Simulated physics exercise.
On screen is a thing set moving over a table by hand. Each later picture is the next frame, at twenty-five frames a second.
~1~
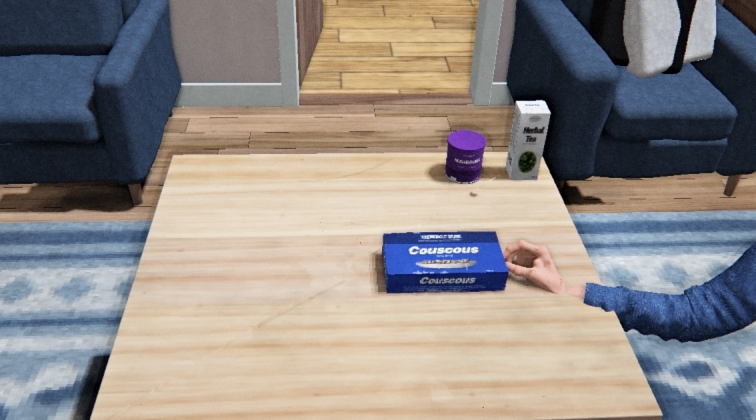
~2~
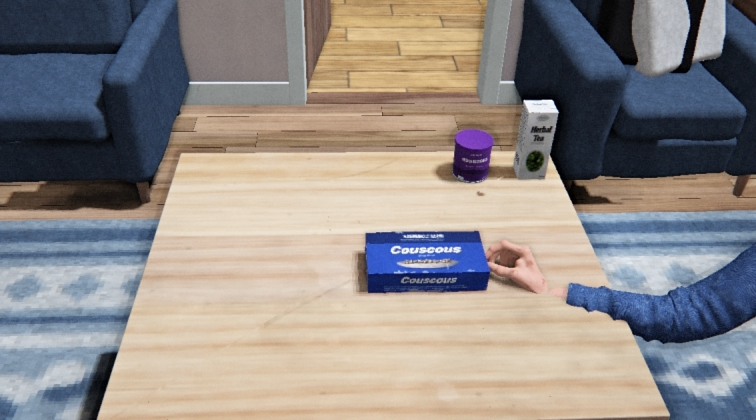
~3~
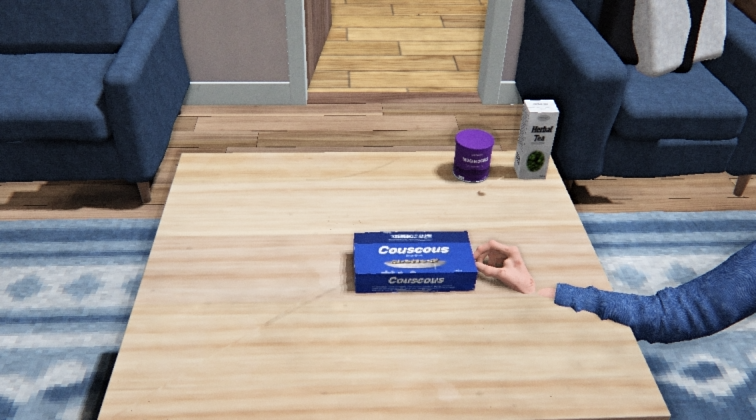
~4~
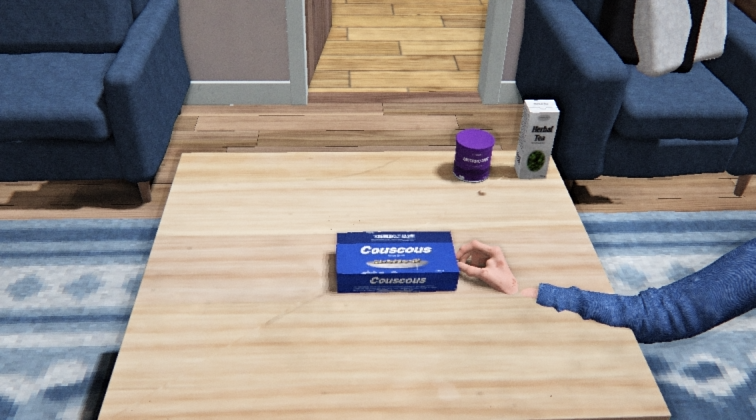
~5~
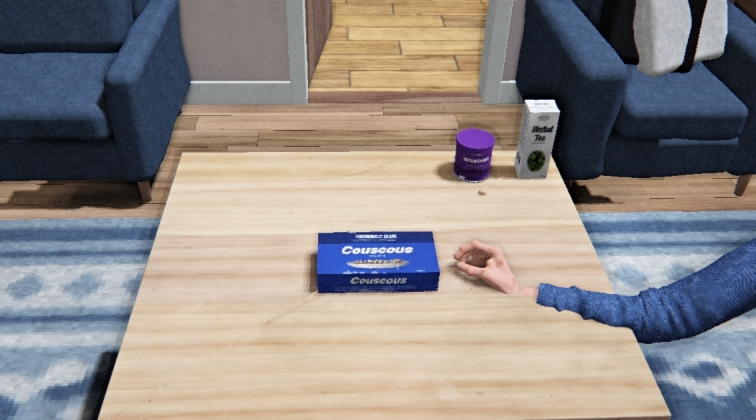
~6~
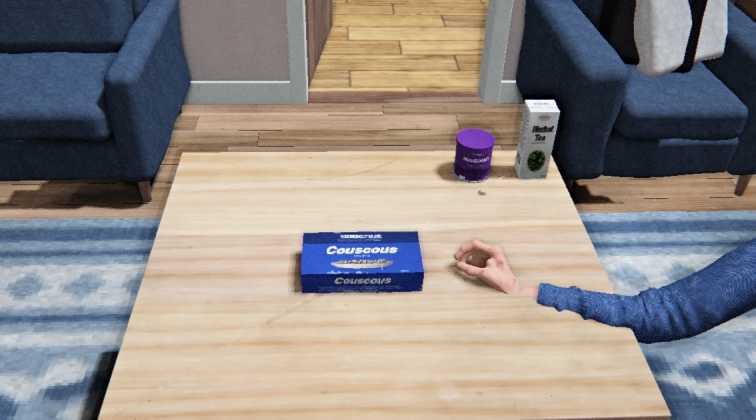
A hand pushing a blue couscous box left across a wooden table, then staying still as the box slides slightly farther left.
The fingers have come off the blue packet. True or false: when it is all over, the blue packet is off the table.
False.
Then, 0.10 s later than the last frame, blue packet moved a little near (338, 262).
Then, 0.30 s later than the last frame, blue packet moved a little near (333, 262).
When it is over, moved from the start, blue packet. End places, in pixels of the last picture, blue packet near (333, 262).
